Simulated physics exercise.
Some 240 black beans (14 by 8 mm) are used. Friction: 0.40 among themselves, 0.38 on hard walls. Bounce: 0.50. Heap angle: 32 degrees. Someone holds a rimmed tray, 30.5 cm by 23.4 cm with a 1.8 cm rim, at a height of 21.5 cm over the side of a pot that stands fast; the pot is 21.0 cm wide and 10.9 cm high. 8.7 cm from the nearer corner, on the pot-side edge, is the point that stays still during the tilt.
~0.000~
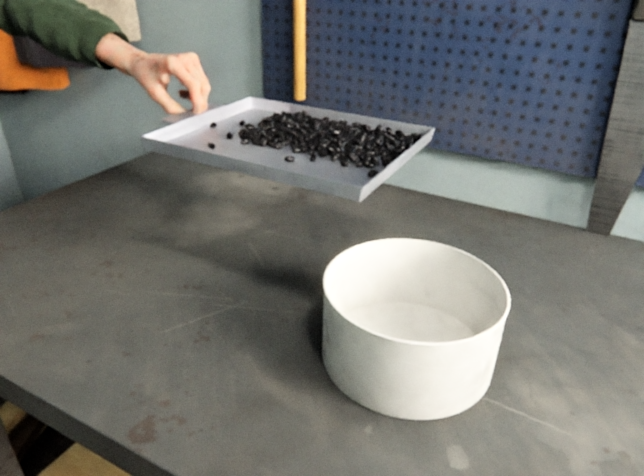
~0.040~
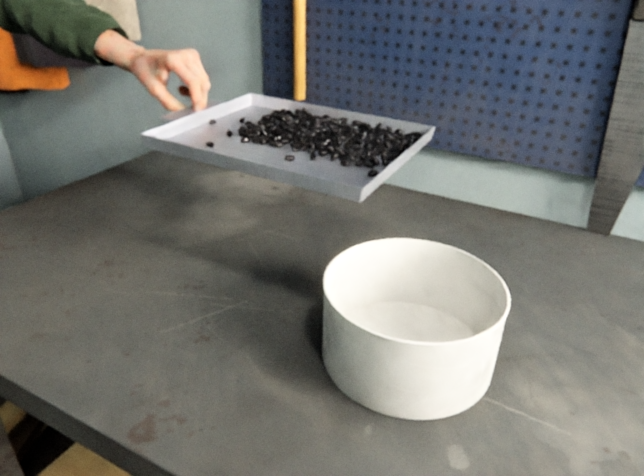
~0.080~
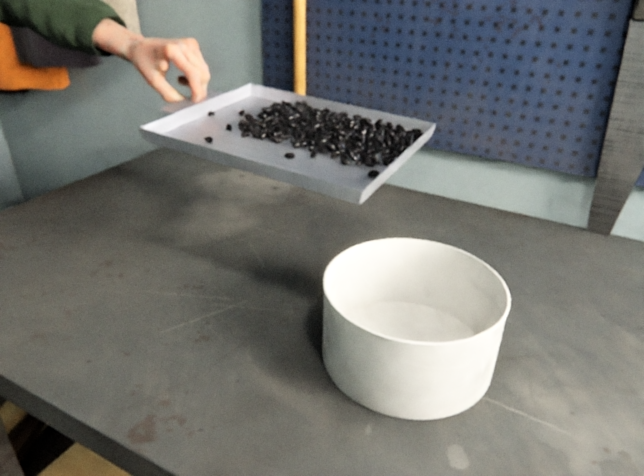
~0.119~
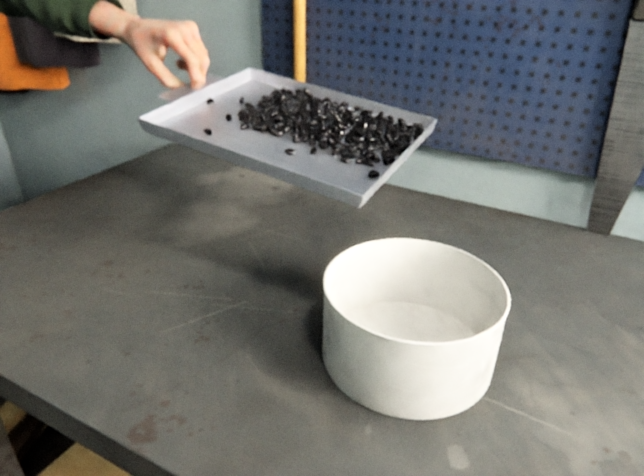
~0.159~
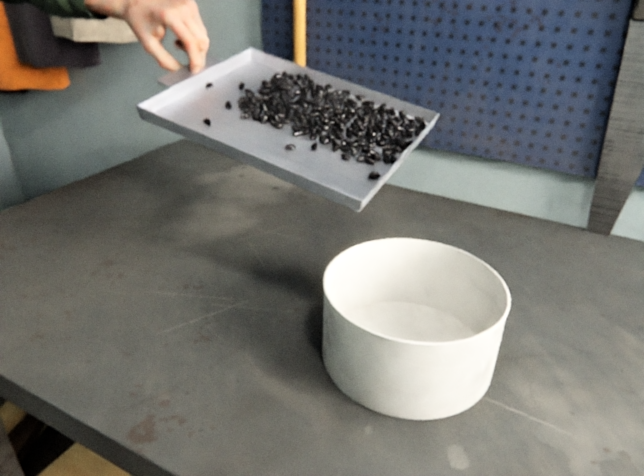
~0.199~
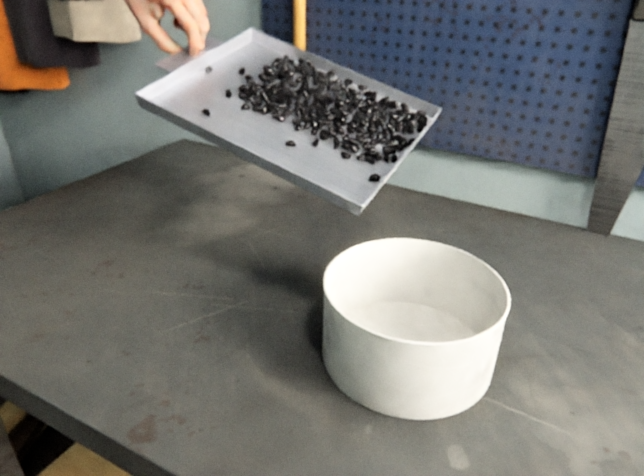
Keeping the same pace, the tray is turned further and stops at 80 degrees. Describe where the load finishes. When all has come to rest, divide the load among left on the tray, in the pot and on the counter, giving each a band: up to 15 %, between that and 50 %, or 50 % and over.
Left on the tray: Up to 15 %; pot: 50 % and over; counter: Up to 15 %.
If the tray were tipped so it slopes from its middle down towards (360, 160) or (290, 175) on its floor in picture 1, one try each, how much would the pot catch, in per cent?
Around 45 % for the first direction, around 60 % for the second.
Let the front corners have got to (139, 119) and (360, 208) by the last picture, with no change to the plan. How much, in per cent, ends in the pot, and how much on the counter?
Pot: 60, counter: 30.
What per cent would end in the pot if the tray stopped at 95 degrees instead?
Around 95 %, I reckon.
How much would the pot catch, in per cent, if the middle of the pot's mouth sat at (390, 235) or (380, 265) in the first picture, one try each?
In order, about 0 and about 85 per cent.
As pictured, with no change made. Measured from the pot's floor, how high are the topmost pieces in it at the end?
Some 2.5 cm.
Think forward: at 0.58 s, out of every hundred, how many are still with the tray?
About 100 per cent.
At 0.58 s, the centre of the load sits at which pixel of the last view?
(361, 176), roughly.
Then, at 0.43 s, tilt 50 degrees; the tray holds 100 %, the pot 0 %.
After 0.58 s, tilt 71 degrees; the tray holds 100 %, the pot 0 %.
Then, at 0.86 s, tilt 80 degrees; the tray holds 15 %, the pot 80 %.
In the end, at 1.8 s, tray 5 %, pot 95 %, counter 0 %.
